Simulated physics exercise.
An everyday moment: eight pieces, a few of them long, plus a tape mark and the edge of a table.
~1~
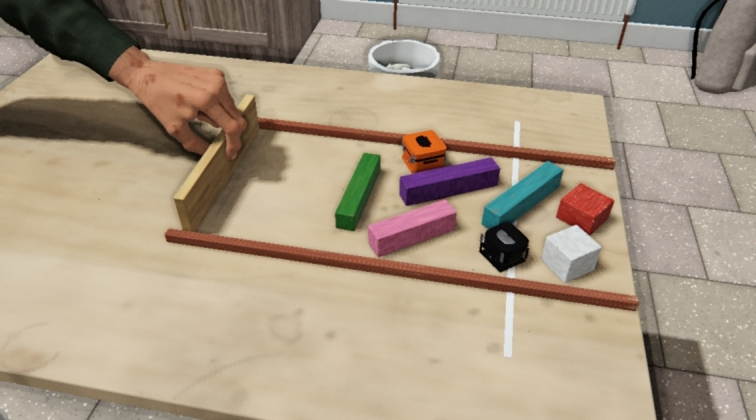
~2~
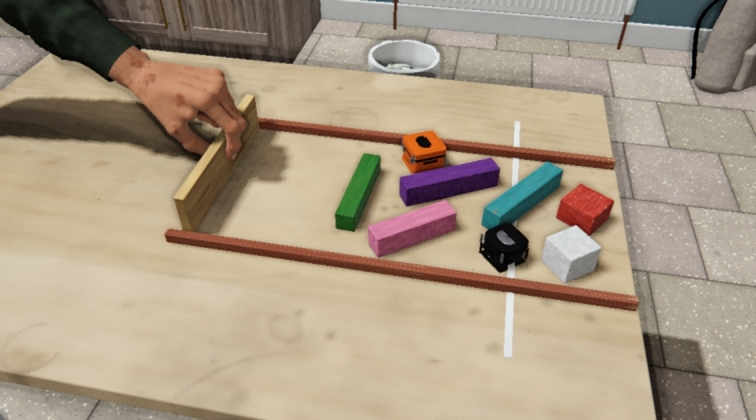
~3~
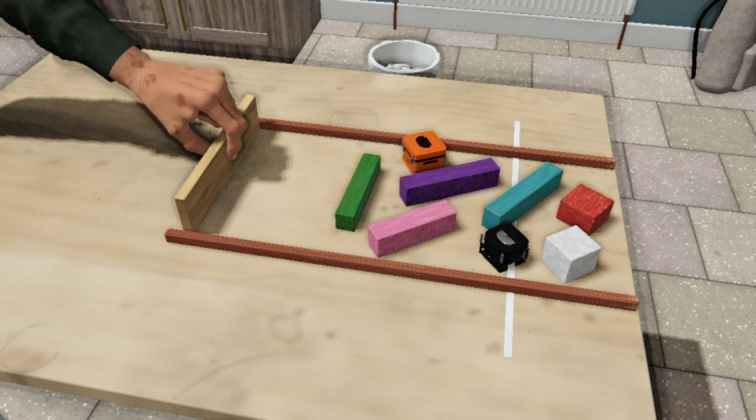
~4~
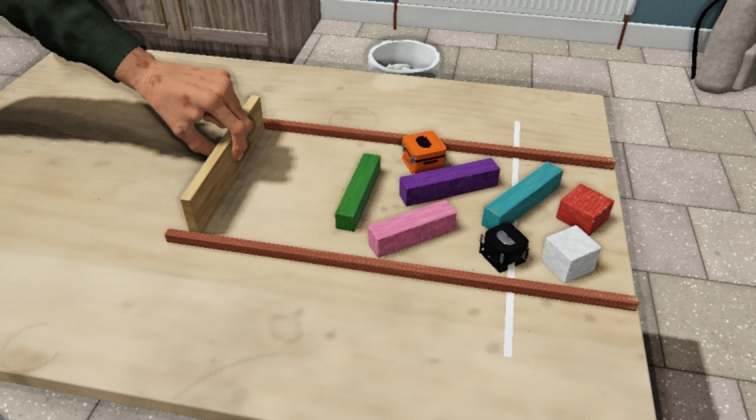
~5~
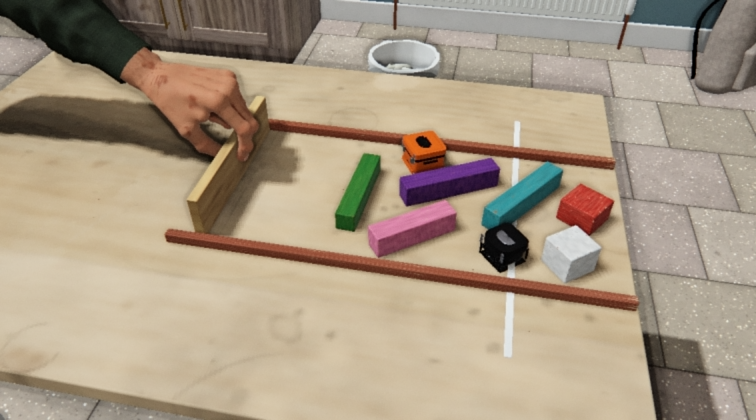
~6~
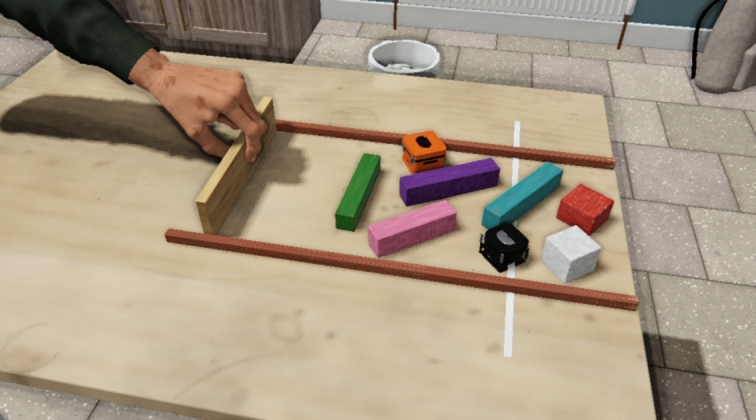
A hand in a dark sleeve grips an upright wooden board at the left of a pale tabletop, seen from above at an angle in a tiled room. Between two reddish-brown rails lie green, pink, purple and turquoise bars, an orange block and a black piece, with red and white blocks beyond a white line. The hand slides the board slightly rightward, touching nothing, while the pieces and camera stay still.
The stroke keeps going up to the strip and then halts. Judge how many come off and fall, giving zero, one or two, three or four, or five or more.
You'd see no pieces leave the end and fall.
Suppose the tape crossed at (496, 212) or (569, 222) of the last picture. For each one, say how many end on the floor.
Respectively 0 and 3.
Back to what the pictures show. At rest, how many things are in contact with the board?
3.
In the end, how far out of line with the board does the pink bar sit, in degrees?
About 35° out of line.
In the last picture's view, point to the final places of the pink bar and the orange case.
Positions - first (549, 249), then (542, 165).
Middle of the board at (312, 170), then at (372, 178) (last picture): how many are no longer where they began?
I make it 0 at the first spot and 1 at the other.
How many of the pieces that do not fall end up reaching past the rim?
That would be 1.
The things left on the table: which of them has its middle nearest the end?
It would be the red block.
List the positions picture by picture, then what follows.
In the first picture, red block (585, 209); white block (571, 253); turquoise bar (524, 196); board (222, 159); tape (514, 214).
In the second picture, white block (570, 254); black case (504, 247).
In the third picture, turquoise bar (524, 196); green bar (359, 190).
In the fourth picture, red block (585, 209); pink bar (413, 228).
In the fifth picture, white block (570, 254); board (234, 161).
In the sixth picture, red block (585, 209); white block (570, 254); turquoise bar (524, 196); board (242, 162); tape (514, 214).
Soon after, none off yet; red block at rest near (585, 209); white block at rest near (570, 254); turquoise bar at rest near (524, 196).
In the end, the number that fall off is zero.
